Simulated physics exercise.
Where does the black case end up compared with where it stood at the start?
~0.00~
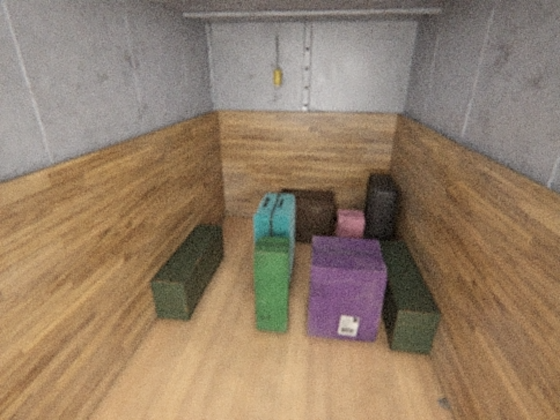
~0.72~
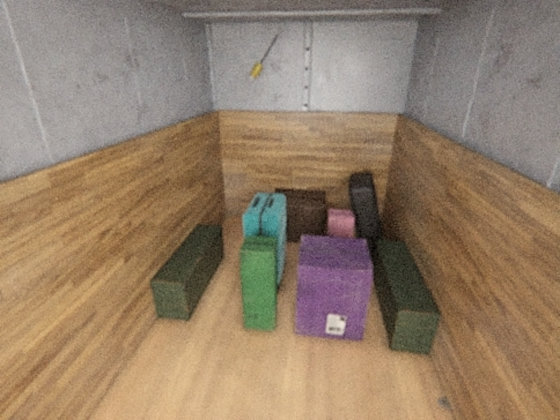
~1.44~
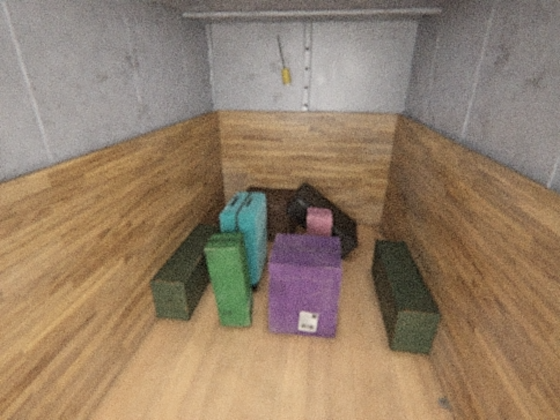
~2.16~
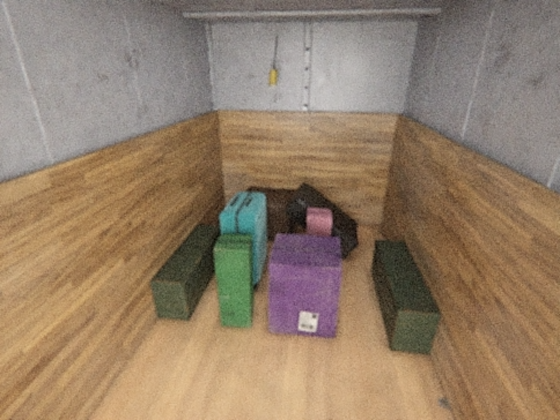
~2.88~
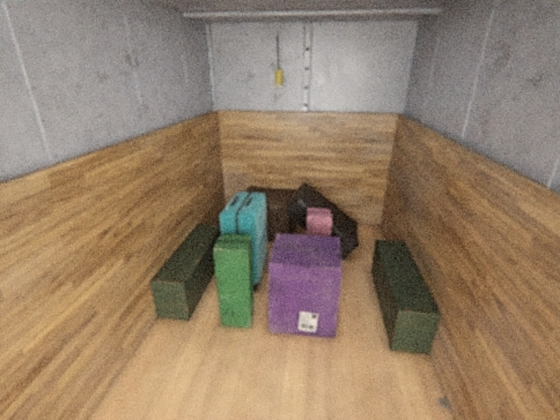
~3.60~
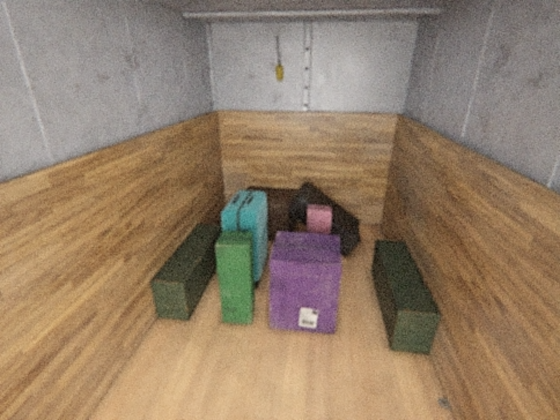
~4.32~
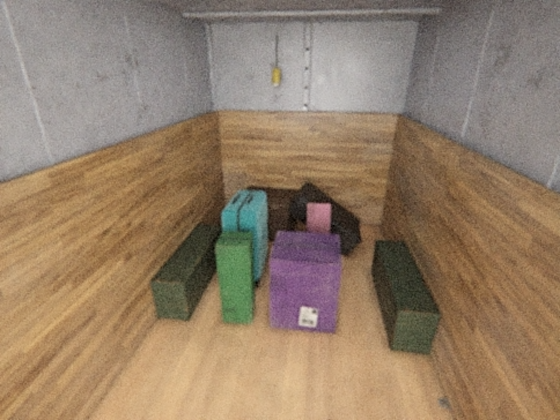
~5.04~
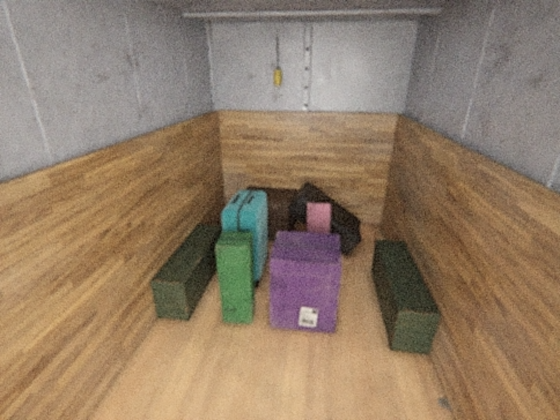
It ends up further left, lying over behind the pink box, away from its starting place by the right wall.
